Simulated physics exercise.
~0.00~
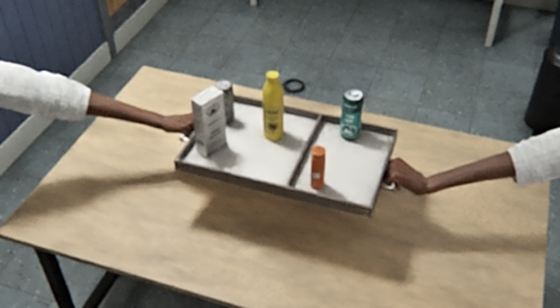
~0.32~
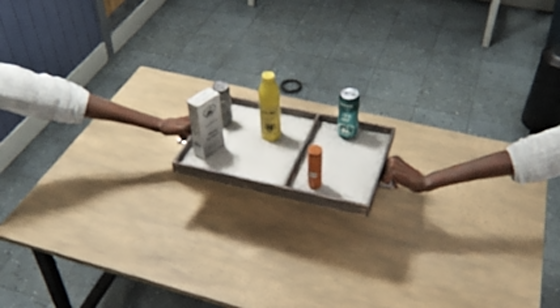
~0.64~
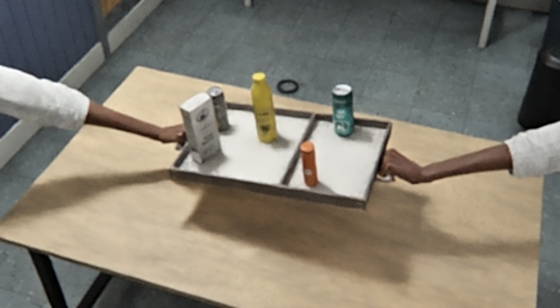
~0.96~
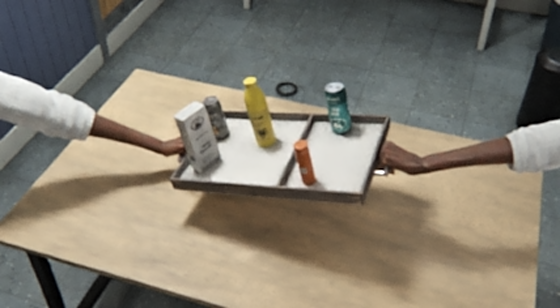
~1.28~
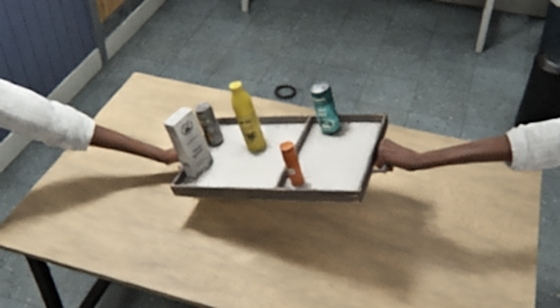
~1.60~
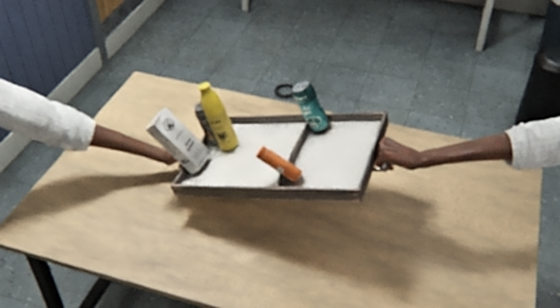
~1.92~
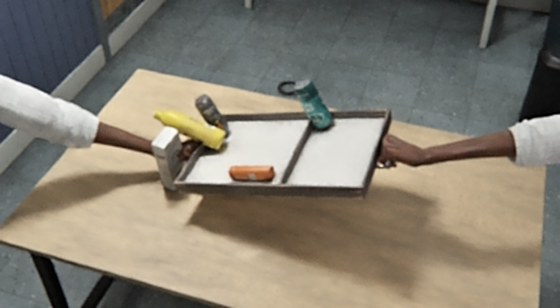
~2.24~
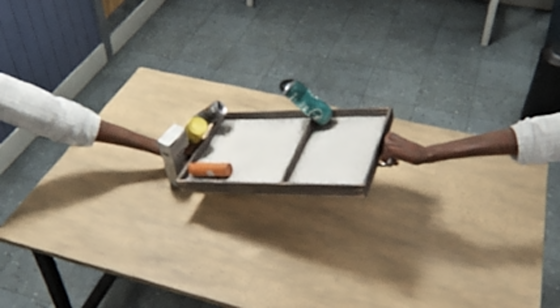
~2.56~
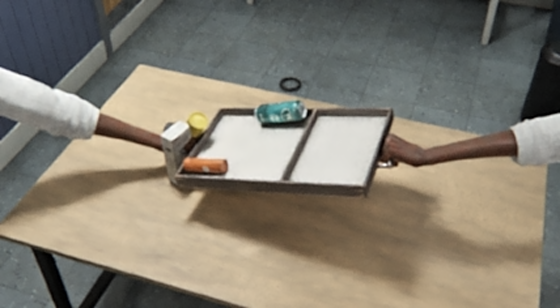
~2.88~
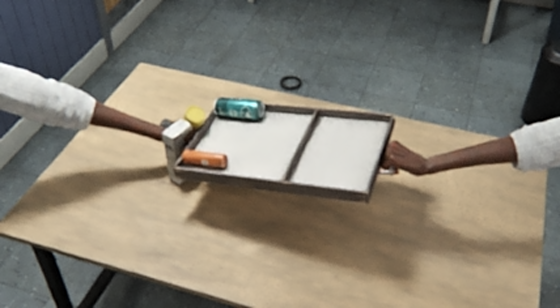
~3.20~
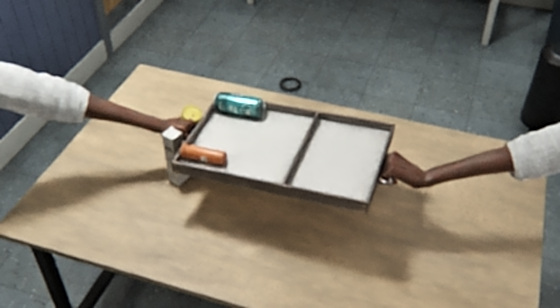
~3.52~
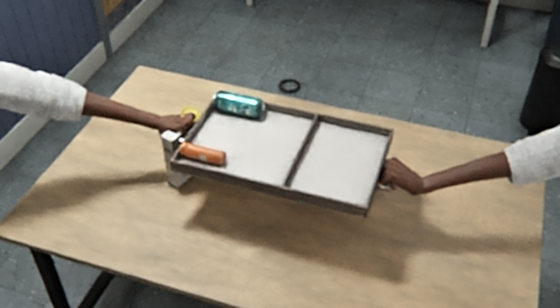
At the start, two hands hold a divided tray above a wooden table, with a yellow bottle, a white packet, a grey can, a turquoise can and an orange shaker standing on it. The tray tips down to the left, and the items begin to lean that way. The orange shaker topples and rolls left as the packet and the yellow bottle tumble over the left edge. The grey can follows them off, while the turquoise can falls onto its side and rolls left. Finally the hands level the tray, leaving the turquoise can and orange shaker lying on its left part.
